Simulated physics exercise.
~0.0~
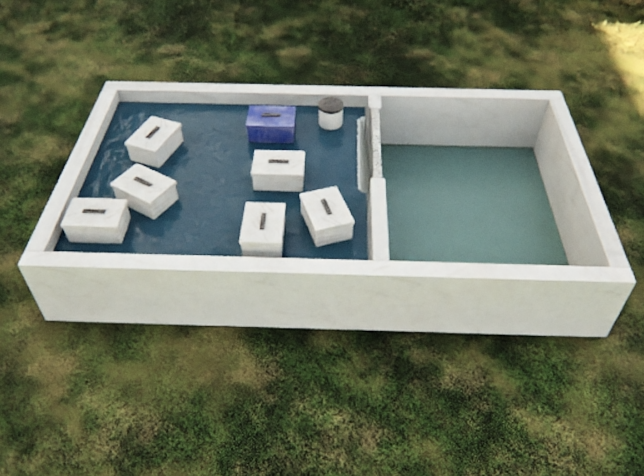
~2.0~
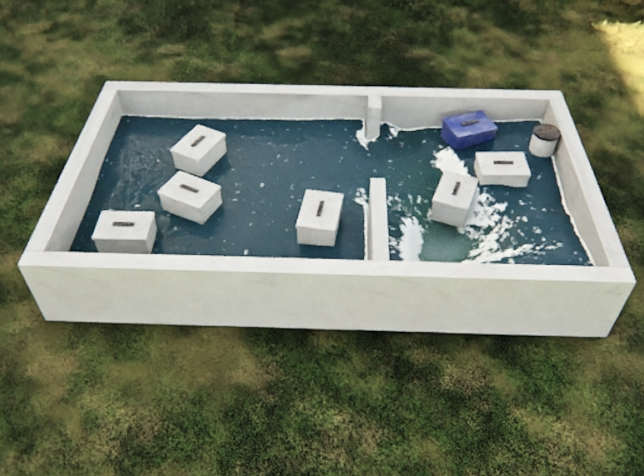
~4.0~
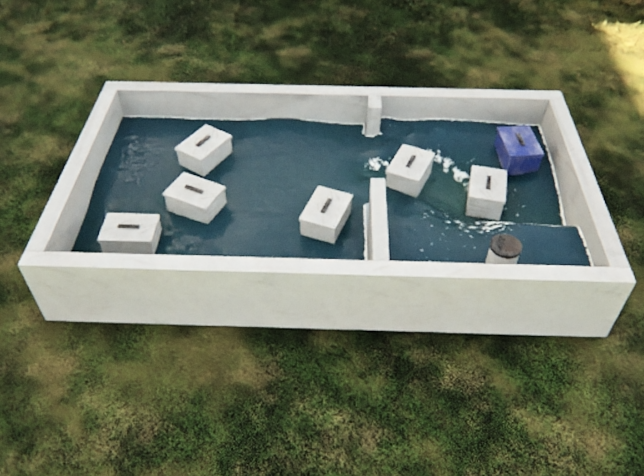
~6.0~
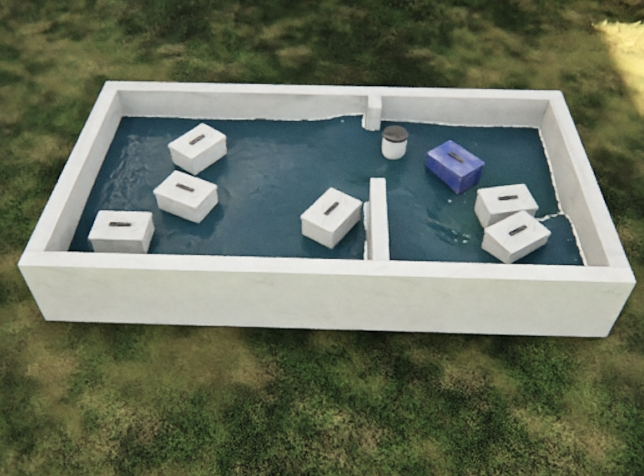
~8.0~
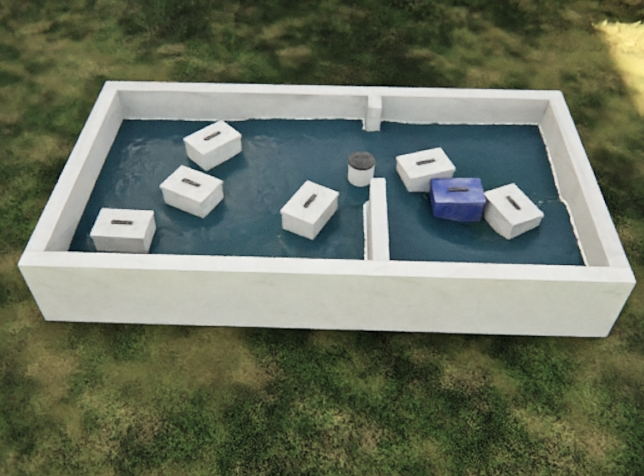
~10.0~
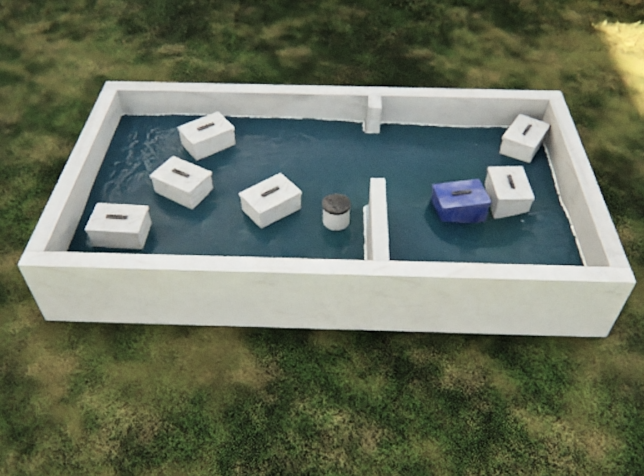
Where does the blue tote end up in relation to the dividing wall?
The blue tote gets past the dividing wall and ends up floating in the right part of the basin, next to a white tote.
